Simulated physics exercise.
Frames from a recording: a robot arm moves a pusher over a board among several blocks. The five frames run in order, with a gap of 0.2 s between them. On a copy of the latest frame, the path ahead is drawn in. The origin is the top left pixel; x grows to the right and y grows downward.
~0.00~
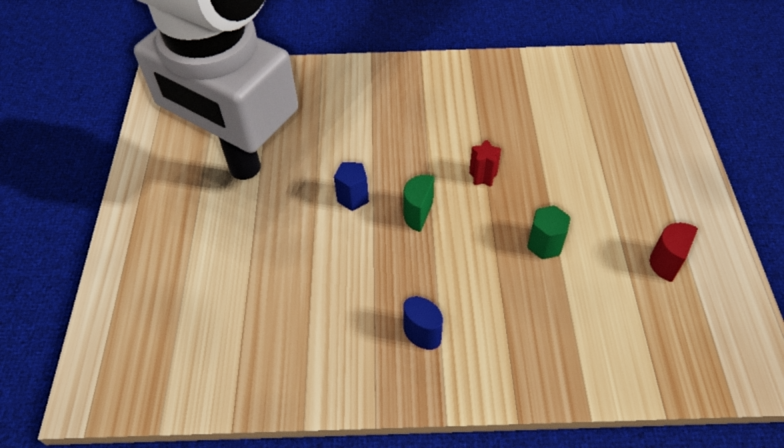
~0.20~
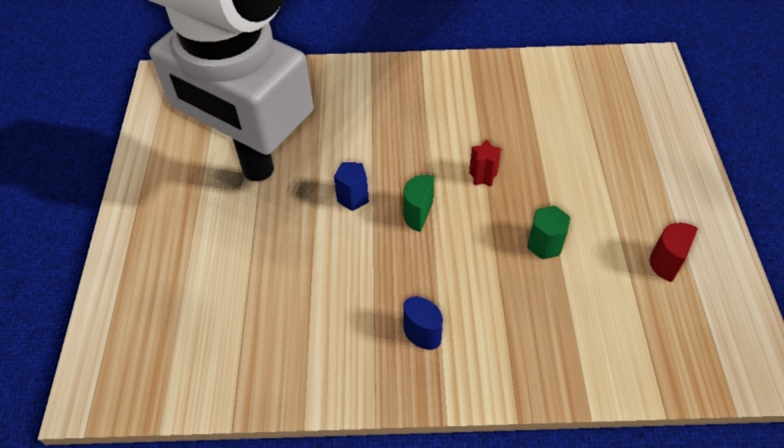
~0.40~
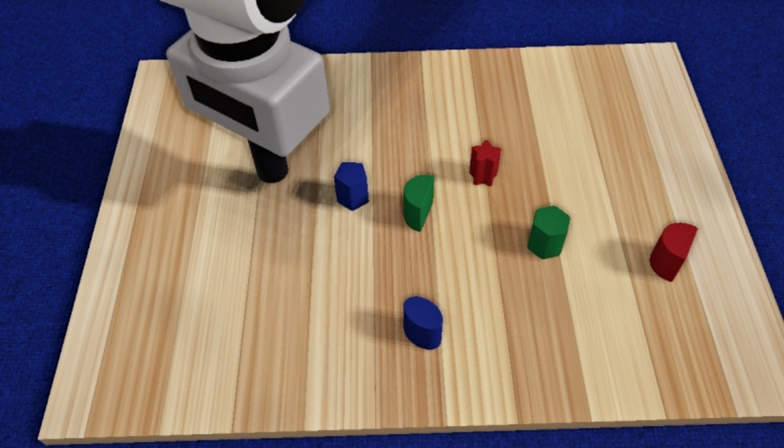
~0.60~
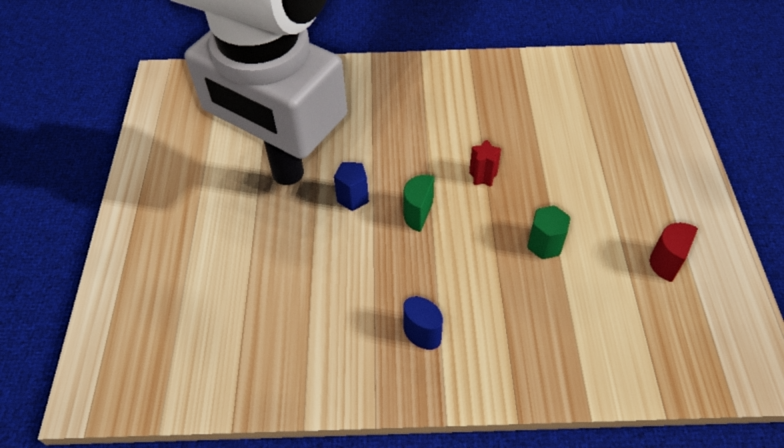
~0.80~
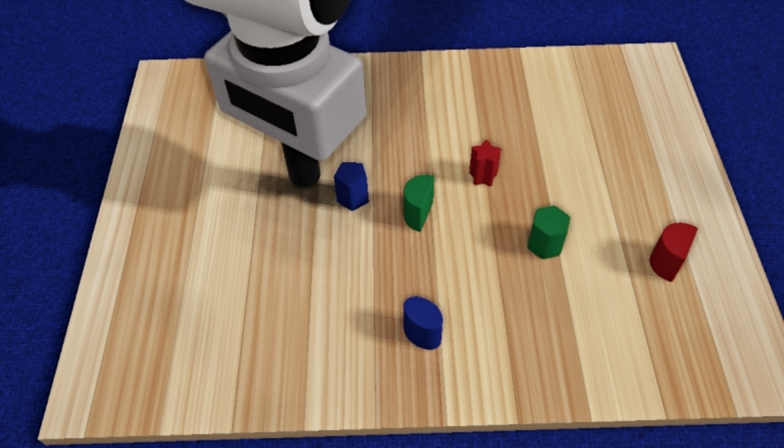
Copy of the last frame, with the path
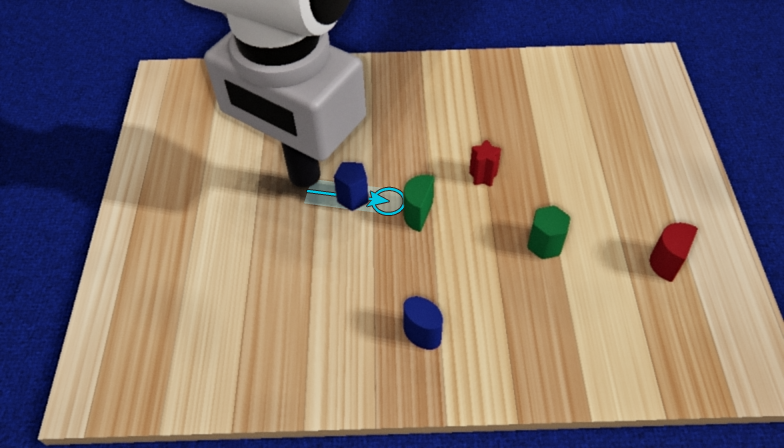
Robot arm sliding its dark pusher slowly right across a striped wooden board, nearing a blue block while all blocks stay still.
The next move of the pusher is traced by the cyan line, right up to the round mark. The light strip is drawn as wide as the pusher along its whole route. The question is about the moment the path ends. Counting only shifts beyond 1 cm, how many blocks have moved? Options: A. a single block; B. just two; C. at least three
Choice B: Just two.
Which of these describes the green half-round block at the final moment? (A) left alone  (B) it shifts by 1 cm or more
B
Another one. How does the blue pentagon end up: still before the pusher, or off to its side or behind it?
Still in front.
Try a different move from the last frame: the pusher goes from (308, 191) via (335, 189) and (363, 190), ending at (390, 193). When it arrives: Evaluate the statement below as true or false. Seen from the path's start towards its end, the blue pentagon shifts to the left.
Answer: False.
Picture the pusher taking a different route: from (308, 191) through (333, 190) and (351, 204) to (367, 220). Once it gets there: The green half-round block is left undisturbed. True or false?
False - the claim does not hold.
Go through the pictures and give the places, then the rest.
The first frame shows pusher tip (245, 168); block tops, blue pentagon (351, 173); green half-round block (418, 189).
The second frame shows pusher (259, 170); blocks unchanged.
The third frame shows pusher (273, 172); blocks unchanged.
The fourth frame shows pusher (288, 174); blocks unchanged.
The fifth frame shows pusher (305, 176); blue pentagon (351, 173); green half-round block (418, 189).
Path on the board, in a line from (308, 191) to (389, 201).
The first path, step by step. Halfway along, pusher (348, 181); blue pentagon (377, 175).
At the end, pusher (388, 186); blue pentagon (419, 177), turned 15° anticlockwise; green half-round block (439, 195), turned 40° clockwise.
